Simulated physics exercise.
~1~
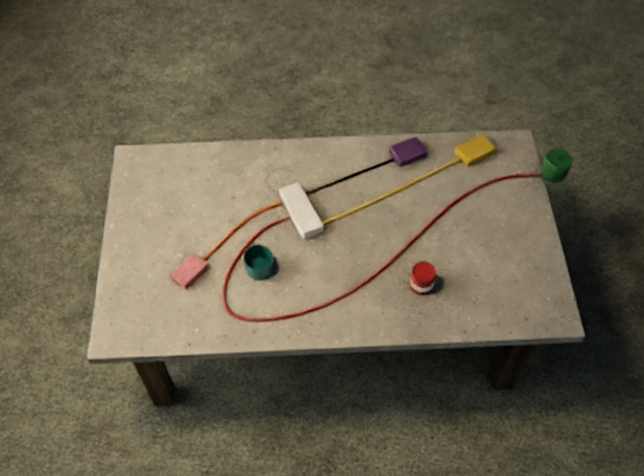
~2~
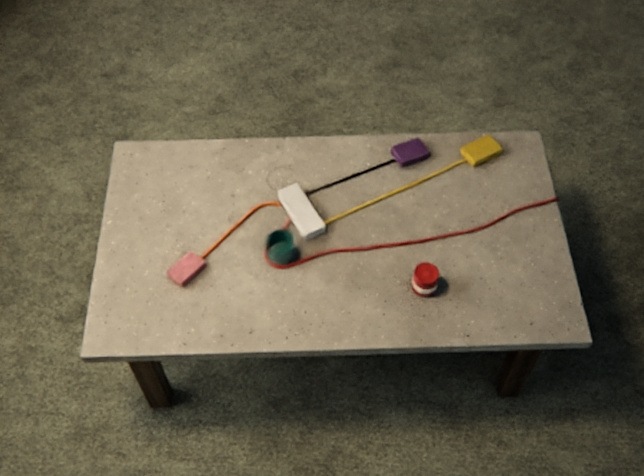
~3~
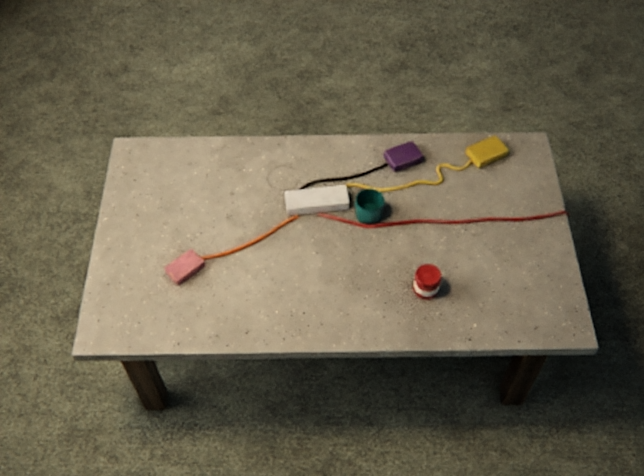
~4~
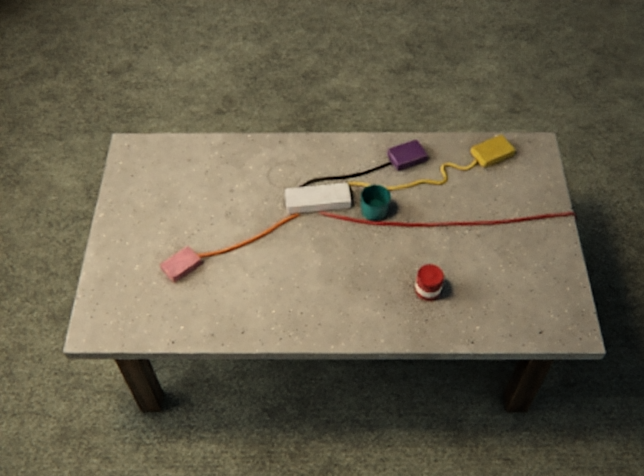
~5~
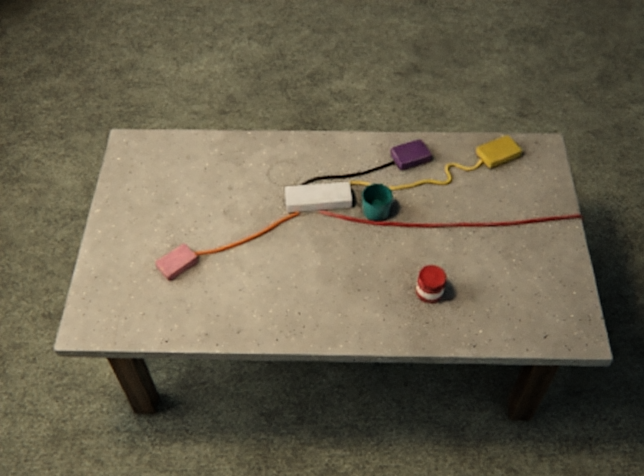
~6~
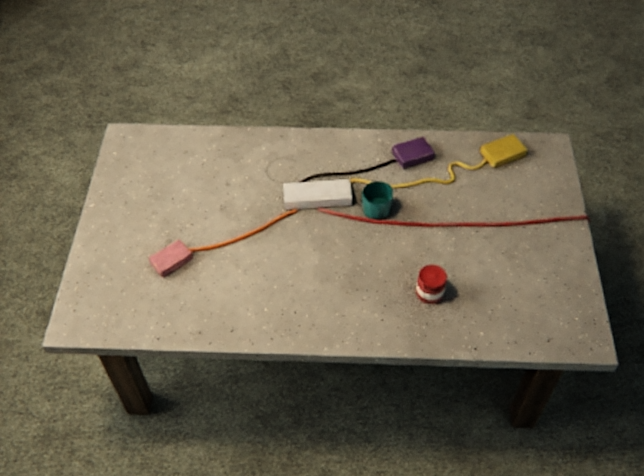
On a sideboard, a green speaker falls off the right side, its cable dragging a teal mug and white strip rightward.
